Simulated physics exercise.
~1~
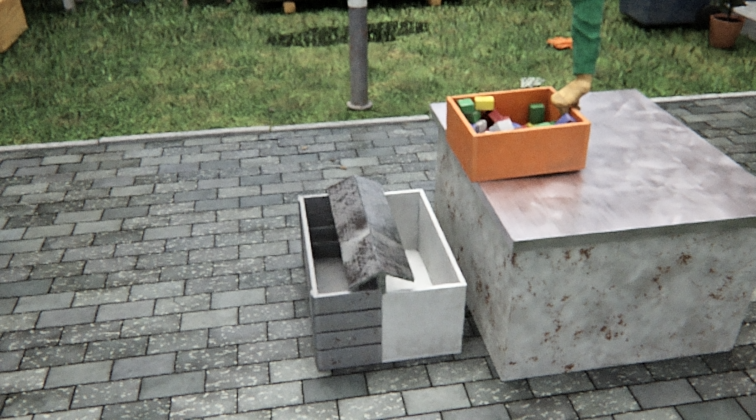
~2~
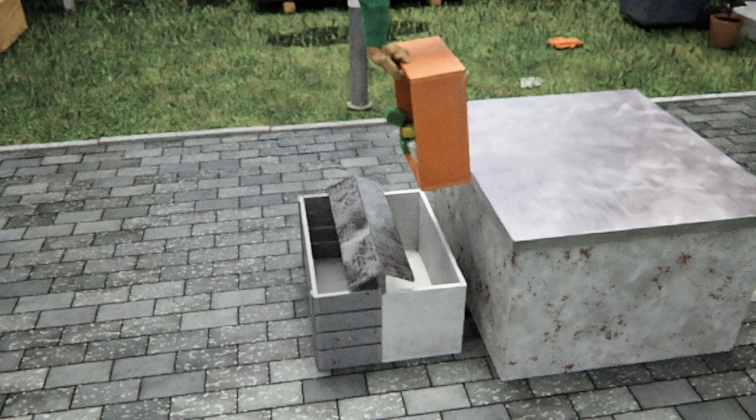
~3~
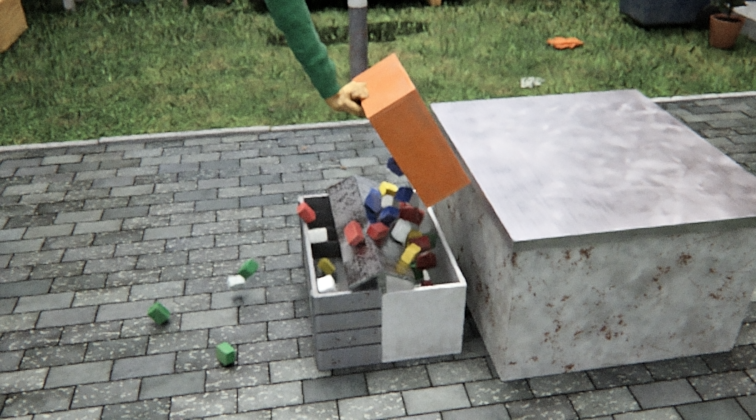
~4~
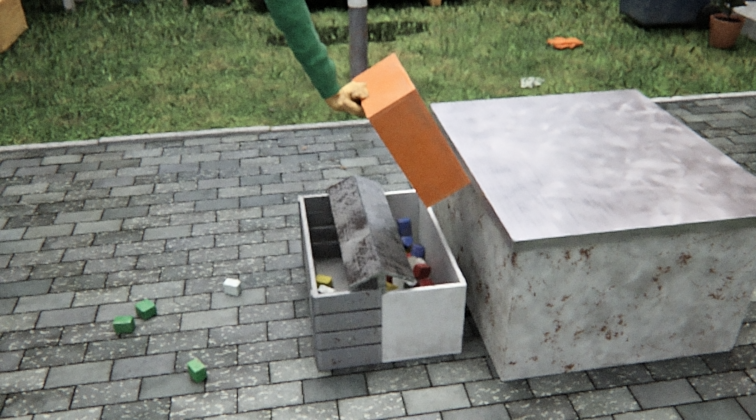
An orange tote full of colourful toy bricks was lifted off the bench by a green-sleeved hand and tipped over, spilling them across the ridge into the white tub and grey box, while a few green ones and a white one ended up on the paving.
